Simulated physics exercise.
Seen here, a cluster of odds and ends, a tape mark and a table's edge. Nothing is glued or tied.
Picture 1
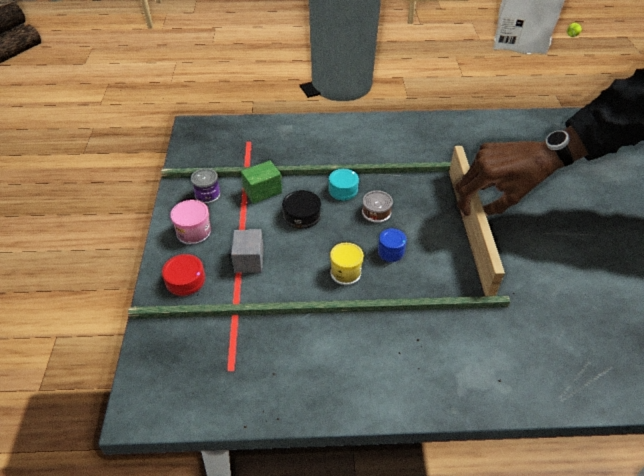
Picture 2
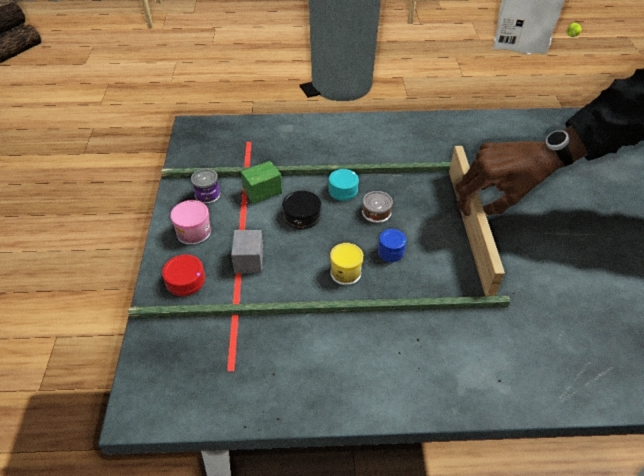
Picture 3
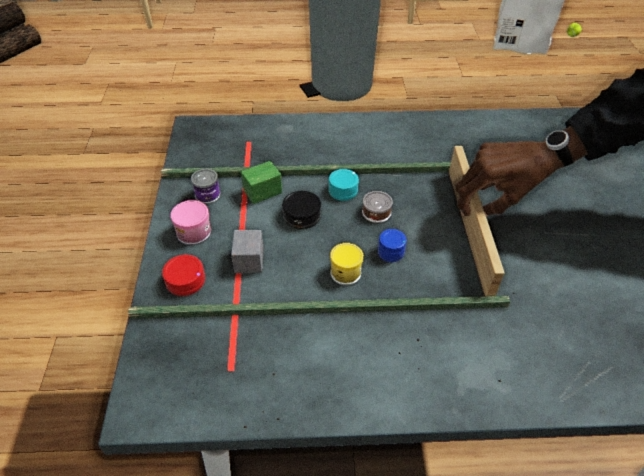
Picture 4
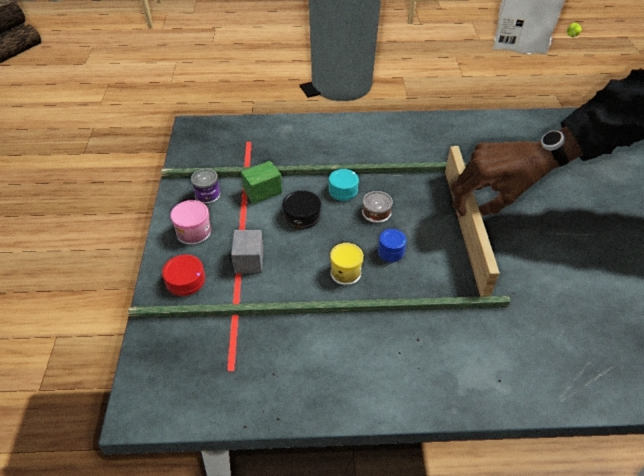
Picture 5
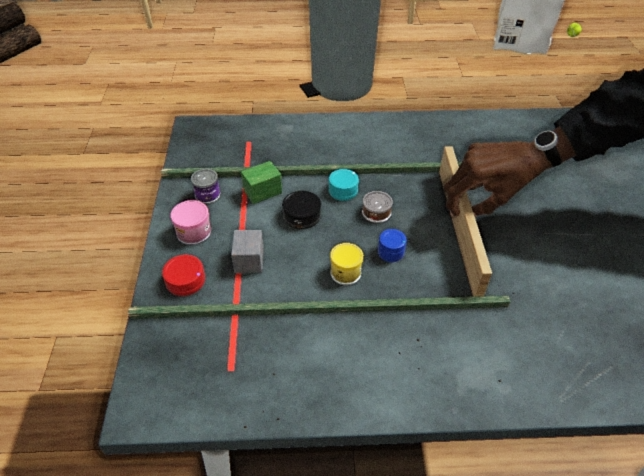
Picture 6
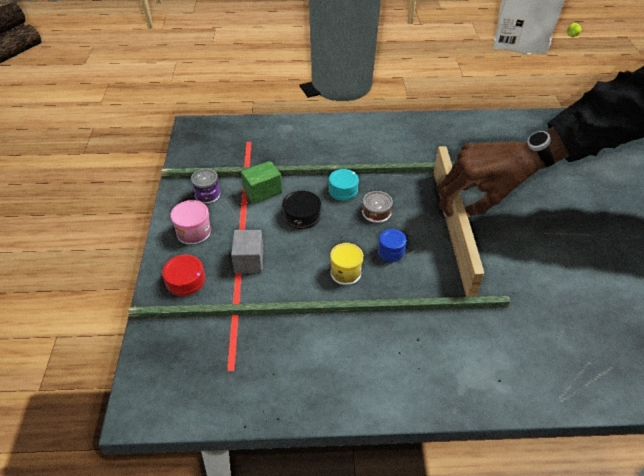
On a dark slate-coloured tabletop above a light wooden floor, seen from above at an angle, two thin green strips run across with a red tape line crossing them near the left. Between the strips sit pink, red and purple-grey round containers at left, green and grey blocks by the tape, and black, turquoise, brownish, yellow and blue round pieces rightward. A watch-wearing hand slides an upright wooden board slightly left, touching none of them, while the camera stays still.
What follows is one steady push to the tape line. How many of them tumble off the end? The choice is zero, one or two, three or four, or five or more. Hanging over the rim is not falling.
Here the number that fall off is zero.
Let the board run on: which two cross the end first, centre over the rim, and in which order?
In order: The purple tin, the pink pot.
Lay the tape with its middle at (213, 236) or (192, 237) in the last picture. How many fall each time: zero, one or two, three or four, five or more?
The falls would be one or two; either three or four.
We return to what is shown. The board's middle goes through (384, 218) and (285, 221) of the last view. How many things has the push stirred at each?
2 and 7.
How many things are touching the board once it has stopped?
It touches 4.
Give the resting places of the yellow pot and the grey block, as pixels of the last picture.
First (221, 270), then (199, 247).
Soon after, none off yet; red lid at rest near (184, 275); pink pot at rest near (192, 223); purple tin at rest near (206, 186).
In the end, the number that fall off is zero.
